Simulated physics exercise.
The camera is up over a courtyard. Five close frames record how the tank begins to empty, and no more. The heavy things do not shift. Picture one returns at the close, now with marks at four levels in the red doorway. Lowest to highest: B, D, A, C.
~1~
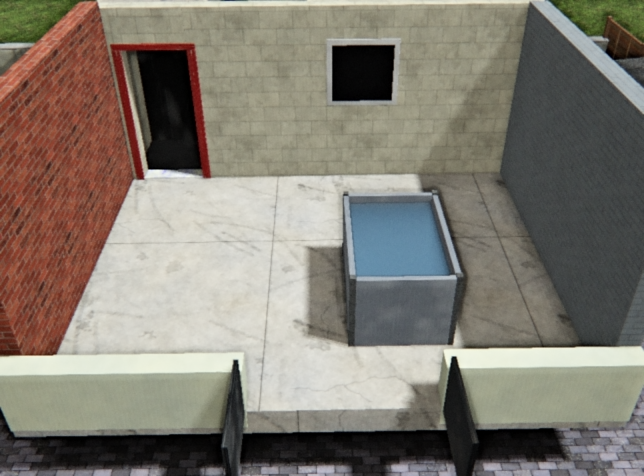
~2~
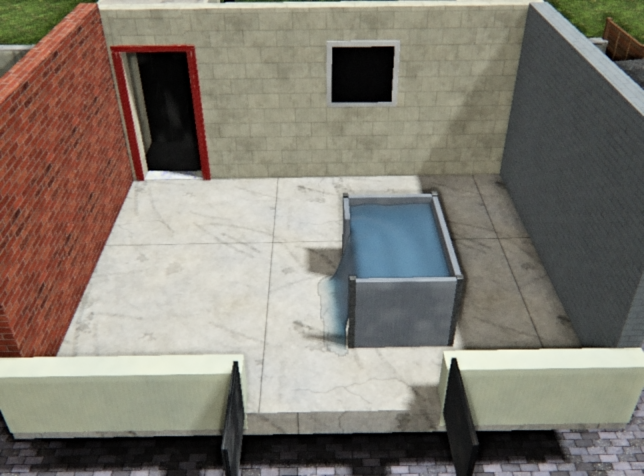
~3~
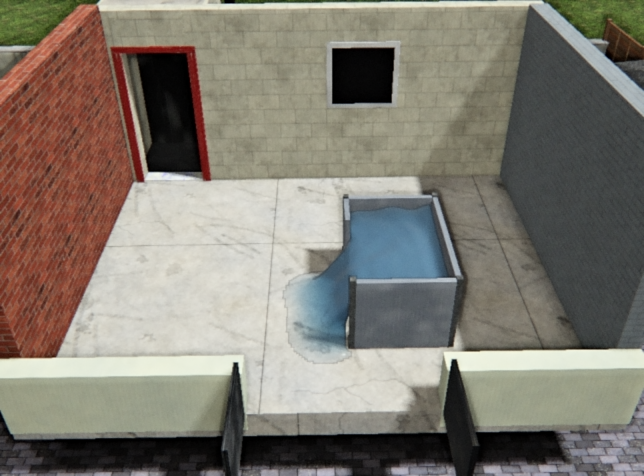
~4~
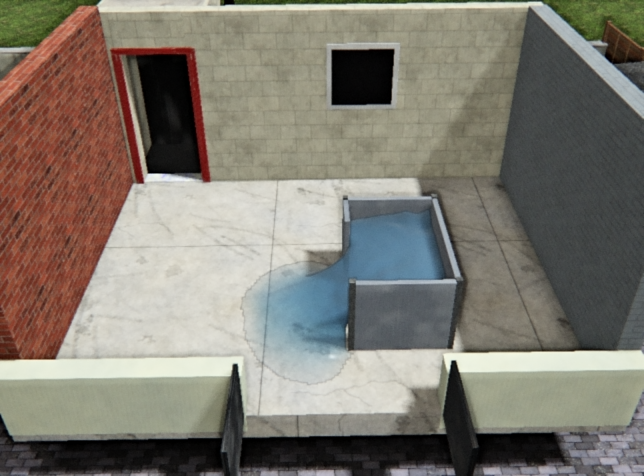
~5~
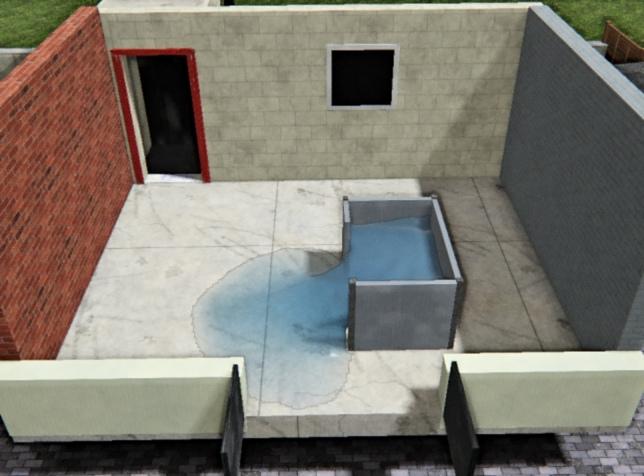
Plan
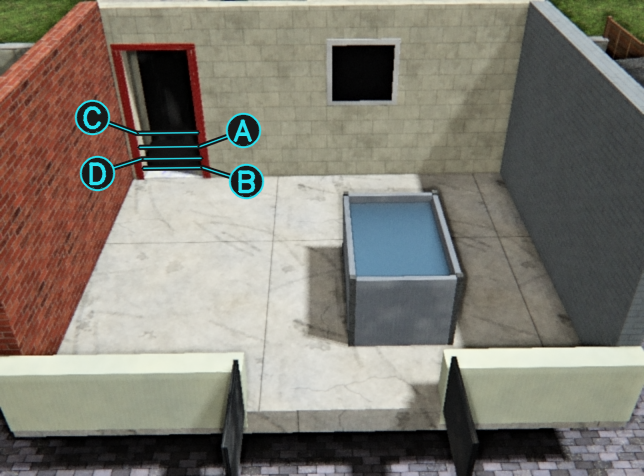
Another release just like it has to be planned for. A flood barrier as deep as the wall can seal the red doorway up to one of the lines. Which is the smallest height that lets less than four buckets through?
Mark B just does it.
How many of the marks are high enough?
All of them.
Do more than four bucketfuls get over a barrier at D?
No.
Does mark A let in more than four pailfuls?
No, not at all.
On the marked copy, A at (169, 146); B at (172, 167); C at (167, 133); D at (171, 158); from the bottom up B, D, A, C.
With A, nothing gets over.
With B, a bucket or two gets in.
With C, nothing gets over.
With D, nothing gets over.
